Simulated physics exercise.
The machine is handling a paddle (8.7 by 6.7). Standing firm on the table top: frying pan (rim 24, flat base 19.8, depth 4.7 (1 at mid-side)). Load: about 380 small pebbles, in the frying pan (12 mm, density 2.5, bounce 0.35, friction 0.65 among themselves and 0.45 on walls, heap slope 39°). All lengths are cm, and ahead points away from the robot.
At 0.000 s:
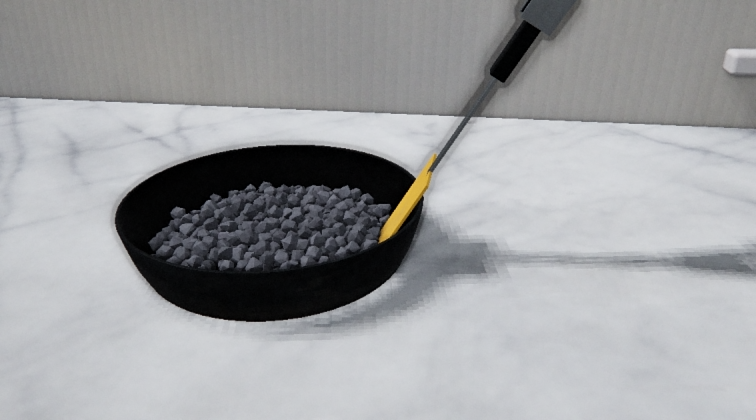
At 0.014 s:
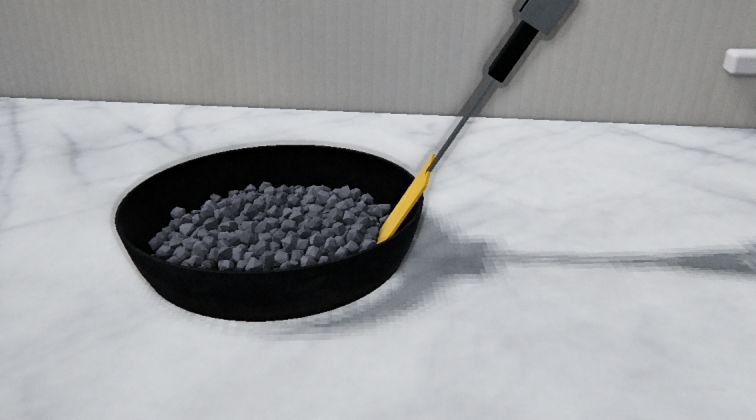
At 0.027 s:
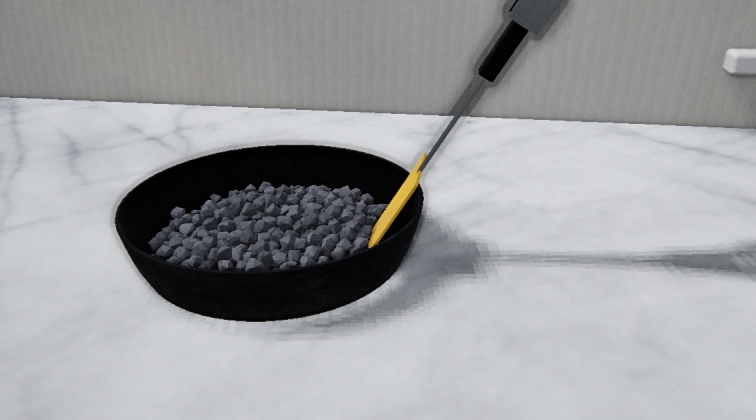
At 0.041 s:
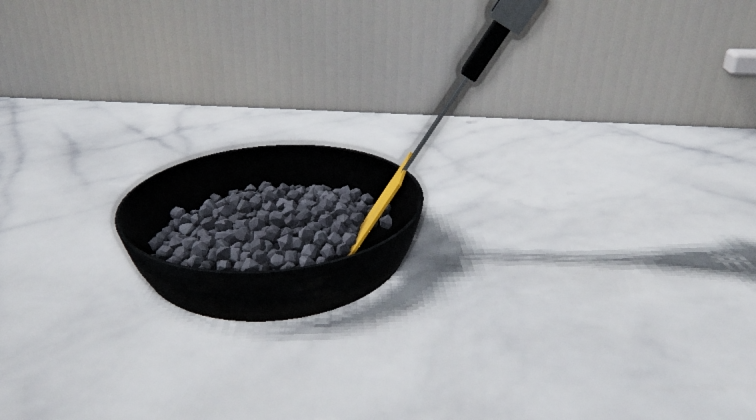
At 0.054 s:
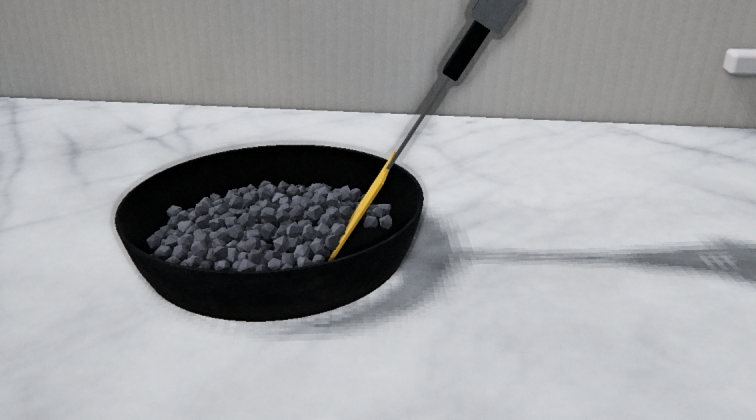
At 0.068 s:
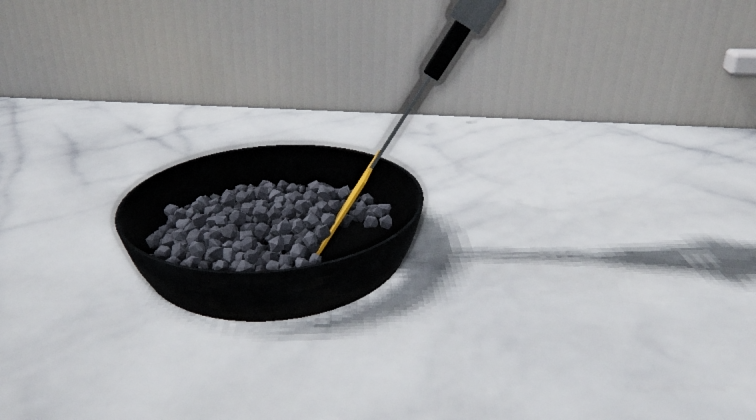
The clip shows a black frying pan of small gray pebbles on a marbled table top as a machine-held yellow paddle, at first nearly still by the right side, moves left through the heap, pushing some pebbles aside.
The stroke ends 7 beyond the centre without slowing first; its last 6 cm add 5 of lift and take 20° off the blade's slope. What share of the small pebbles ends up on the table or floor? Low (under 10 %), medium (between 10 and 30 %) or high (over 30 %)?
On the table or floor the share is medium, between 10 and 30 %.
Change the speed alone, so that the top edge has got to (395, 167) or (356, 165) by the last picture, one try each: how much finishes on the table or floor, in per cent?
Some 5 and 15 per cent.
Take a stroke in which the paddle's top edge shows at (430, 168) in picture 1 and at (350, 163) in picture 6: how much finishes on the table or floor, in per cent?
Some 15 per cent.
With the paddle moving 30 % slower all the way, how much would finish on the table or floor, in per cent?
In that case some 10 per cent.
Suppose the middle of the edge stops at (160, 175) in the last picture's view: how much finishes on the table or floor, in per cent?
About 20 per cent.
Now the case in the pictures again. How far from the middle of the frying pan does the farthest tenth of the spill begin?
Roughly 35 cm.
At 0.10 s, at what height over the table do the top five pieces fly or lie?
About 6 cm.
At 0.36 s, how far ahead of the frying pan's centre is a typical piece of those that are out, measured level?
Some 22 cm.
After 0.10 s, sloping 59°, highest piece 6 above the table; 381 in the frying pan.
After 0.14 s, sloping 51°, highest piece 8 above the table; 381 in the frying pan.
After 0.36 s, sloping 39°, highest piece 6 above the table; 324 in the frying pan, 55 on the table or floor, 2 on the blade or in flight.
After 1.41 s, sloping 39°, highest piece 6 above the table; 324 in the frying pan, 57 on the table or floor.
In the end, 324 in the frying pan, 57 on the table or floor. That is 15 % on the table or floor.
